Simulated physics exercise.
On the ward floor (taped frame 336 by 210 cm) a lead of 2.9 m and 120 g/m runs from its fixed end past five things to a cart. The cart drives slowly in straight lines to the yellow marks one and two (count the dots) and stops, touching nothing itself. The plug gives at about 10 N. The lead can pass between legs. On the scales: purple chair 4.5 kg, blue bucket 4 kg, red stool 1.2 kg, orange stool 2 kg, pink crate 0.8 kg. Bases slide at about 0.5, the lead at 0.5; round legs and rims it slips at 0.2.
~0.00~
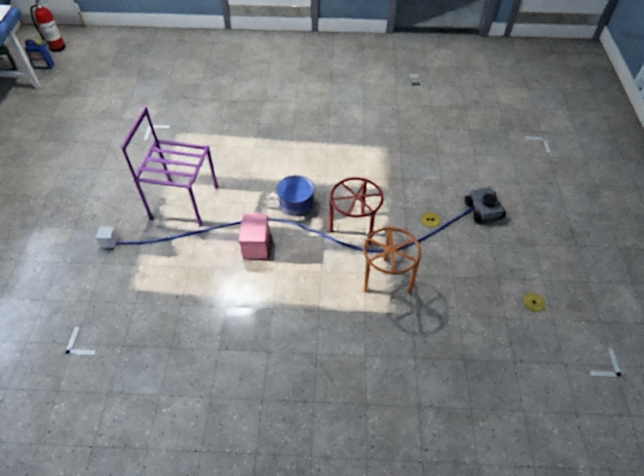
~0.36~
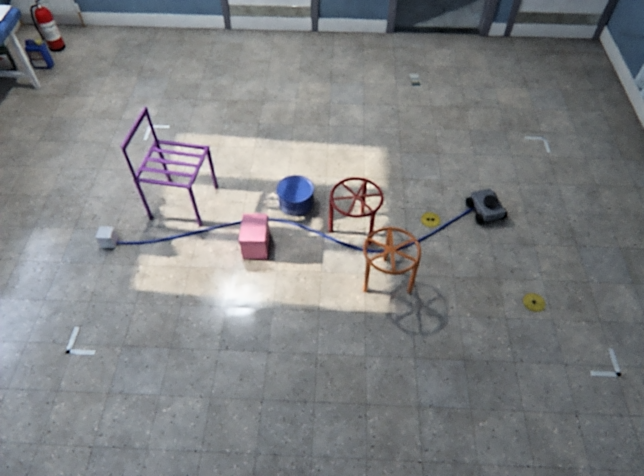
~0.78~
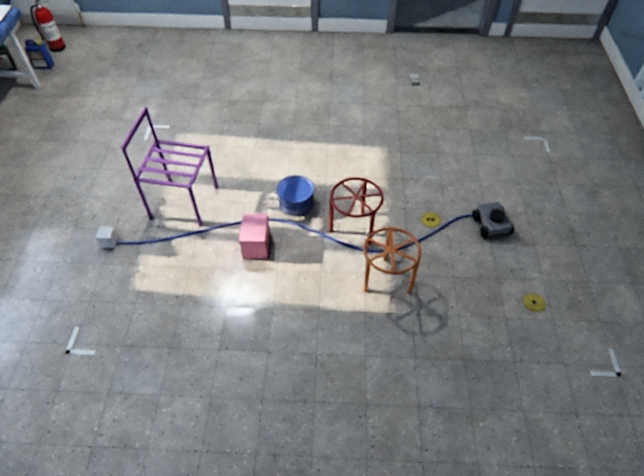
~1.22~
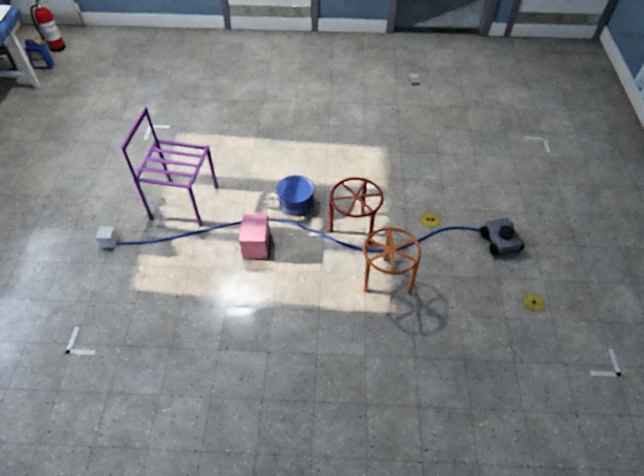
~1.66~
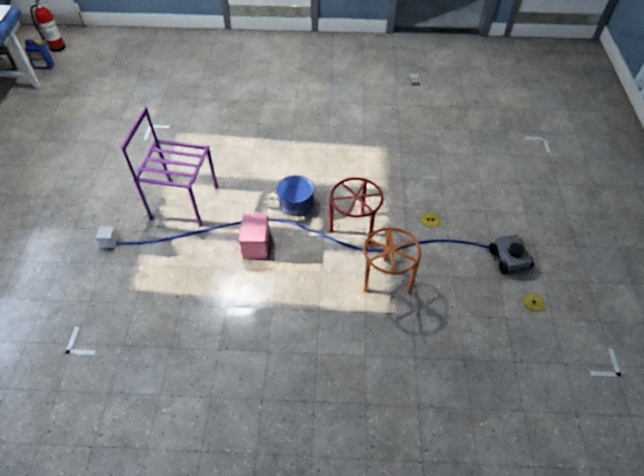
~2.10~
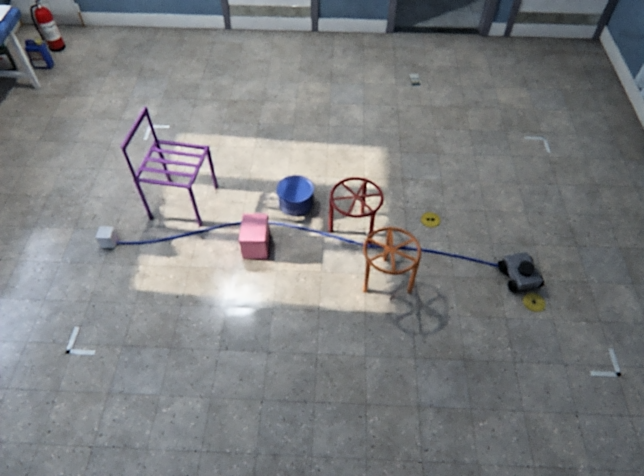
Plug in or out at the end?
The plug comes out.
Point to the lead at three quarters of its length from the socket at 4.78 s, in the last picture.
Near (438, 272).
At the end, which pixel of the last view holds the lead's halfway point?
Near (352, 249).
After 3.0 s, cart at (527, 295), plug out; nothing else has moved.
After 3.9 s, cart at (490, 266), plug out; nothing else has moved.
After 4.8 s, cart at (455, 238), plug out; nothing else has moved.
After 5.7 s, cart at (431, 219), plug out; nothing else has moved.
After 6.1 s, cart at (431, 219), plug out; nothing else has moved.
